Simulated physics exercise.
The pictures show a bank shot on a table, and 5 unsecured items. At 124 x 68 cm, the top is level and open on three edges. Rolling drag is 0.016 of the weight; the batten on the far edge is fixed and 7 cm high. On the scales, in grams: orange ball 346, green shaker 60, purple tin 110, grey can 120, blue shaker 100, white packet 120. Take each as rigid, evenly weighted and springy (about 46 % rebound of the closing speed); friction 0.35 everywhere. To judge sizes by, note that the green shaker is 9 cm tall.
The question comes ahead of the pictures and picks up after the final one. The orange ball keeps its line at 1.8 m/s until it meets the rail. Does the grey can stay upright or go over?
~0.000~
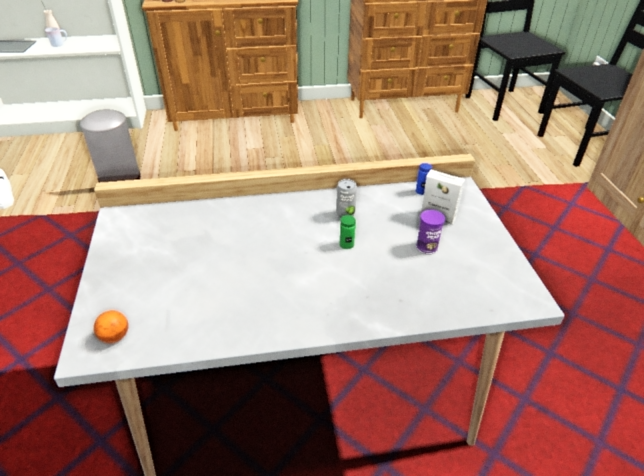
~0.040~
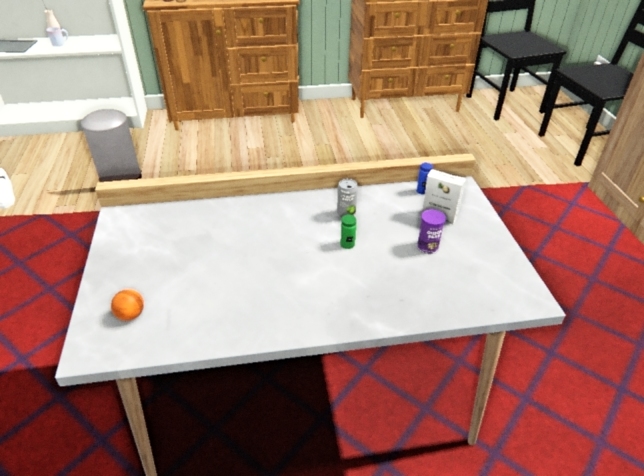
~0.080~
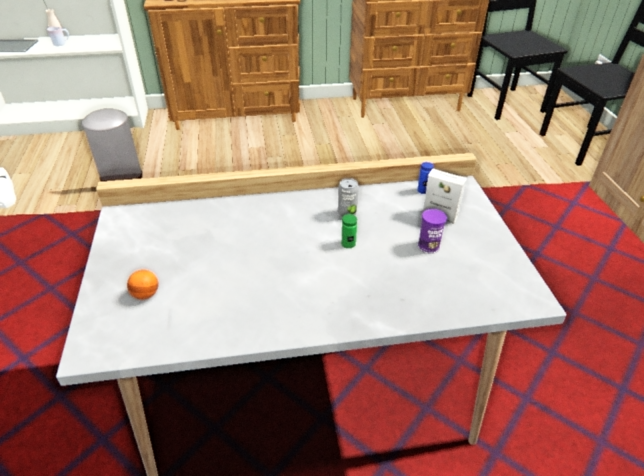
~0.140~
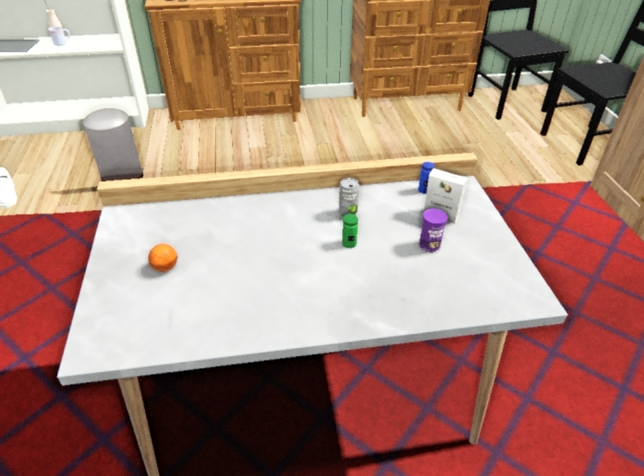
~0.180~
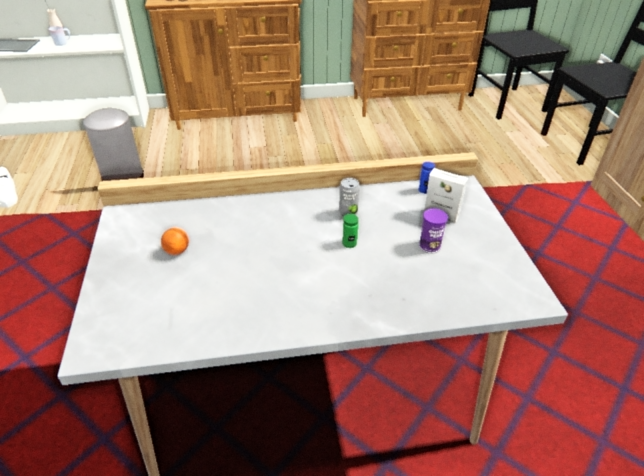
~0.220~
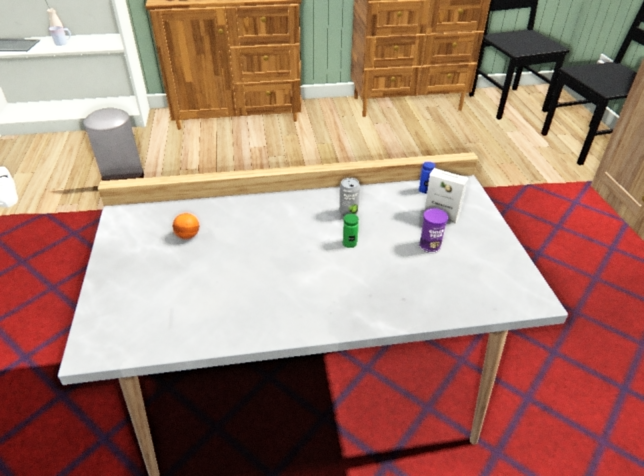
My guess is it never falls.
Around 0.72 s, orange ball near (278, 224).
Around 1.62 s, orange ball near (434, 279).
Around 2.42 s, orange ball near (545, 403).
Finally (2.8 s), all 5 still in place (within 4 cm). Final places as that camera would see them, grey can near (349, 198).
